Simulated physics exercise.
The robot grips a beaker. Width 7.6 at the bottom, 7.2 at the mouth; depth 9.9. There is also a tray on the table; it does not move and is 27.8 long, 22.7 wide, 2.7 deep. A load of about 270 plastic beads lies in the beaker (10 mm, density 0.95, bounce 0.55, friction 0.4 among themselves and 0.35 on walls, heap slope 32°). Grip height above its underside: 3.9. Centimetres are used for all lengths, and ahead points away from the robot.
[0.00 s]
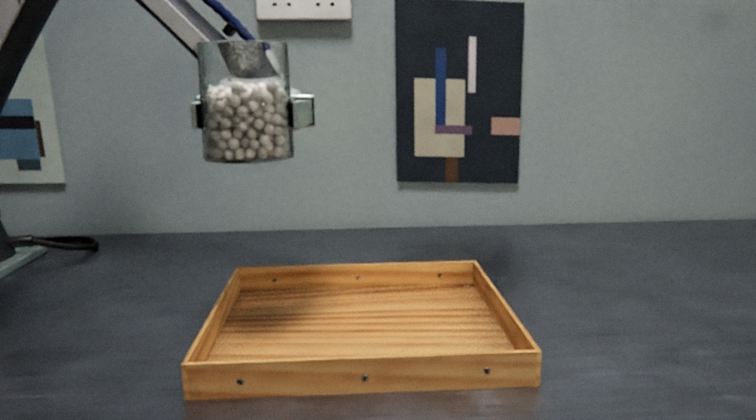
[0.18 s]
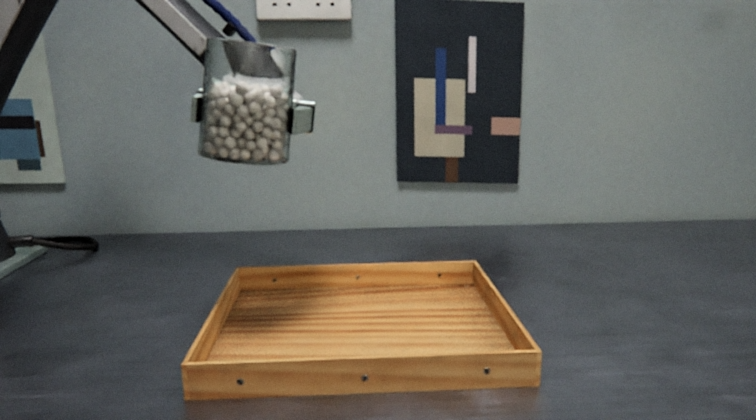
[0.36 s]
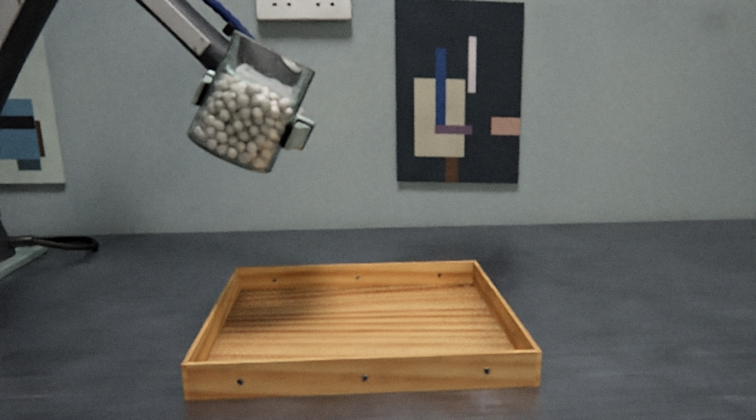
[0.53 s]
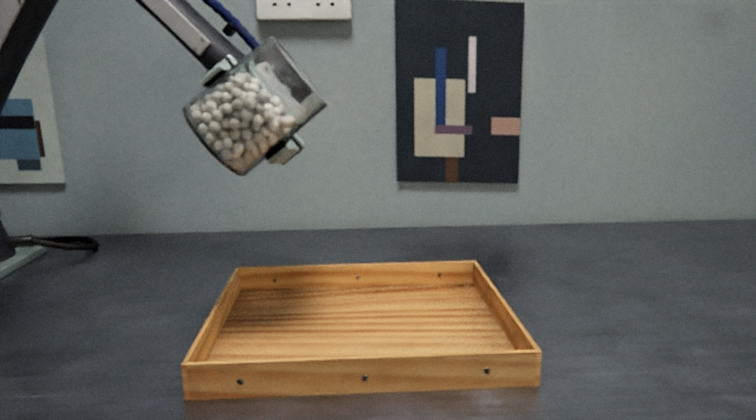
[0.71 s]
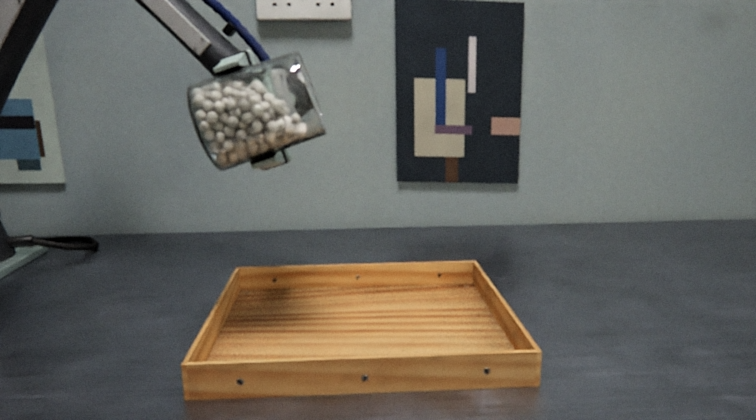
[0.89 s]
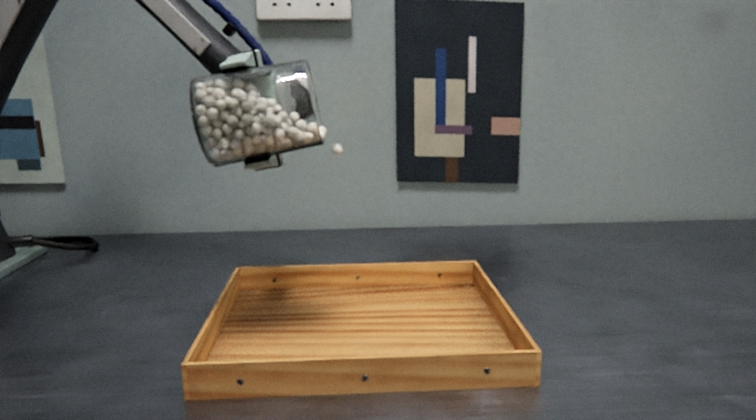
Above a wooden tray, a robot arm tilts a clear beaker until one white bead drops out.
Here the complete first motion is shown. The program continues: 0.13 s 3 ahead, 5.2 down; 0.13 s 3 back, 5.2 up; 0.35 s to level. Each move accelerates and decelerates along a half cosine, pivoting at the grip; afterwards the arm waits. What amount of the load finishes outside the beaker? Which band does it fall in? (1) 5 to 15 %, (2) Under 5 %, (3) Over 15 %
5 to 15 %.
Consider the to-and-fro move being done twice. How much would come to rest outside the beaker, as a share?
My guess is near 15 per cent.
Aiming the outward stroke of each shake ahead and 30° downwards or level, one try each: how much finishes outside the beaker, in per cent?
Estimates, in order: 25 % then 55 %.
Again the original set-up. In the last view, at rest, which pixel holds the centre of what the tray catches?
In the final picture, somewhere near (398, 324).
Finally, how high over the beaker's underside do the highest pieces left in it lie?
It reaches close to 7.0 cm in the end.
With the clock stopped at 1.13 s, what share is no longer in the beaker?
Share gone by then: Close to 0 %.
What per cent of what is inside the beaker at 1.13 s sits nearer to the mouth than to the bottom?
Mouth half: Close to 35 per cent.
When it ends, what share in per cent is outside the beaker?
Roughly 8 %.
After 1.13 s, tilted 80° forward, highest piece 23 above the table; 267 in the beaker, 1 in the tray, 4 in flight or on a rim.
After 1.38 s, tilted 22° forward, highest piece 26 above the table; 251 in the beaker, 17 in the tray, 4 in flight or on a rim.
After 1.70 s, level, highest piece 24 above the table; 251 in the beaker, 20 in the tray, 1 in flight or on a rim.
After 2.75 s, level, highest piece 24 above the table; 251 in the beaker, 21 in the tray.
In the end, 251 in the beaker, 21 in the tray. That is 8 % outside the beaker.
